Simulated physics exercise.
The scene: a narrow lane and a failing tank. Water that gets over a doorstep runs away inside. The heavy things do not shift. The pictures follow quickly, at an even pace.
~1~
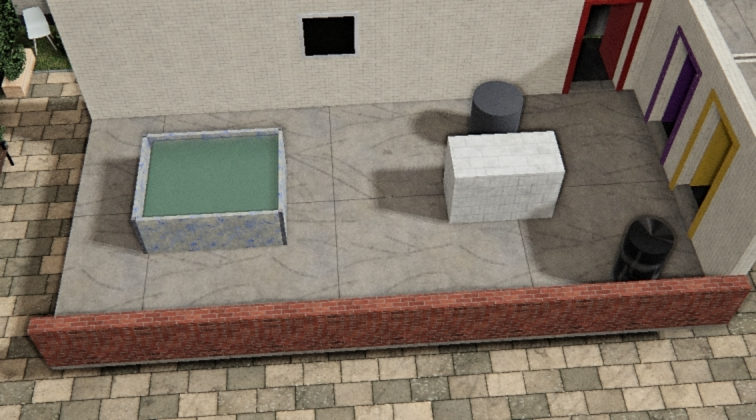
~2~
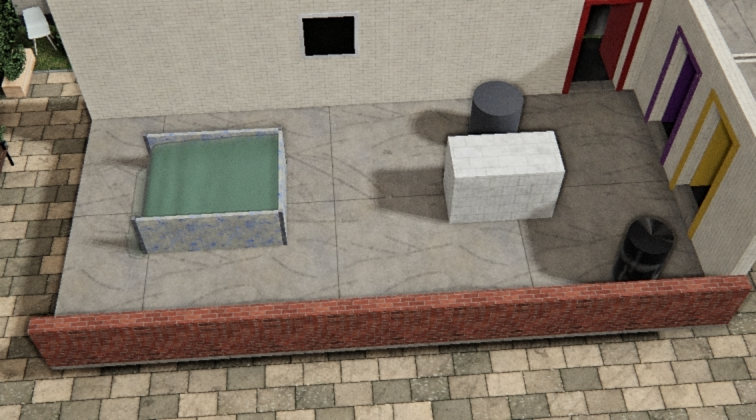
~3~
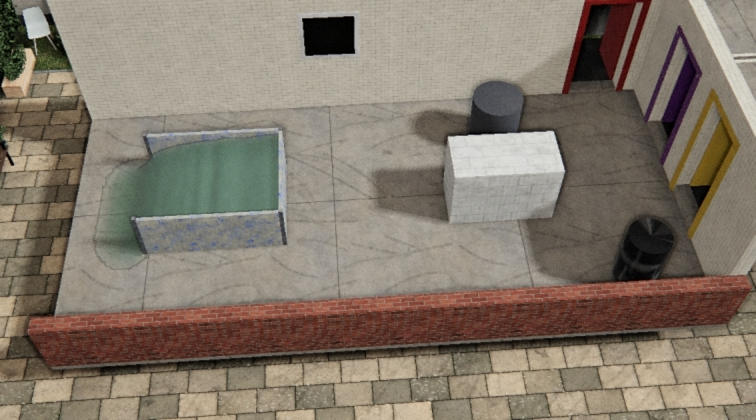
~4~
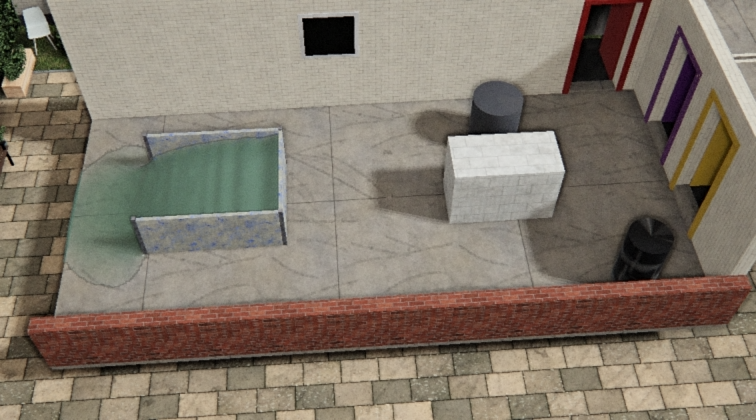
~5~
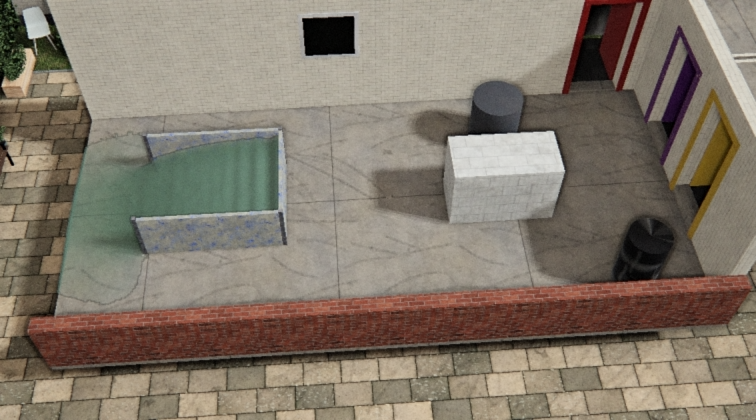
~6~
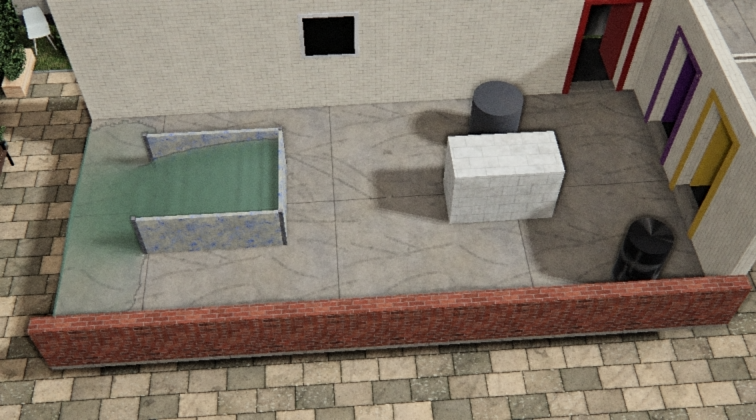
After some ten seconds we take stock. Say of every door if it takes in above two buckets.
One by one: The purple door stays under that; the yellow door stays under that; the red door stays under that.
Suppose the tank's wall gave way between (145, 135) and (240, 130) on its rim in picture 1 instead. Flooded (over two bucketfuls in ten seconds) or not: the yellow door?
One by one: The yellow one holds.
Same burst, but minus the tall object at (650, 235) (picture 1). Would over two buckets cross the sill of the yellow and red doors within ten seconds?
Then: Yellow door holds, red door takes less.
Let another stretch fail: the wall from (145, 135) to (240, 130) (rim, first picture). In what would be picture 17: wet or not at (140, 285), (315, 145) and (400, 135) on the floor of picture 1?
One after the other: Not flooded, covered, awash.
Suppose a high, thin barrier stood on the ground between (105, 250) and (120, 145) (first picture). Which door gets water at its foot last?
The door marked yellow.
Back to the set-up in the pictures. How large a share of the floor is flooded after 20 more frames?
About 10 per cent.
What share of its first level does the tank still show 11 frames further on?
Near 30 in a hundred.
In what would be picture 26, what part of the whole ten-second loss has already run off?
Some 80 per cent.
A moment on, water covers 10 % of the floor; the purple door not reached, the yellow door not reached, the red door not reached.
Next, water covers 10 % of the floor; the purple door not reached, the yellow door not reached, the red door not reached.
Then, water covers 10 % of the floor; the purple door not reached, the yellow door not reached, the red door not reached.
Later, water covers 5 % of the floor; the purple door not reached, the yellow door not reached, the red door not reached.
In the end, water covers 5 % of the floor; the purple door not reached, the yellow door not reached, the red door not reached.
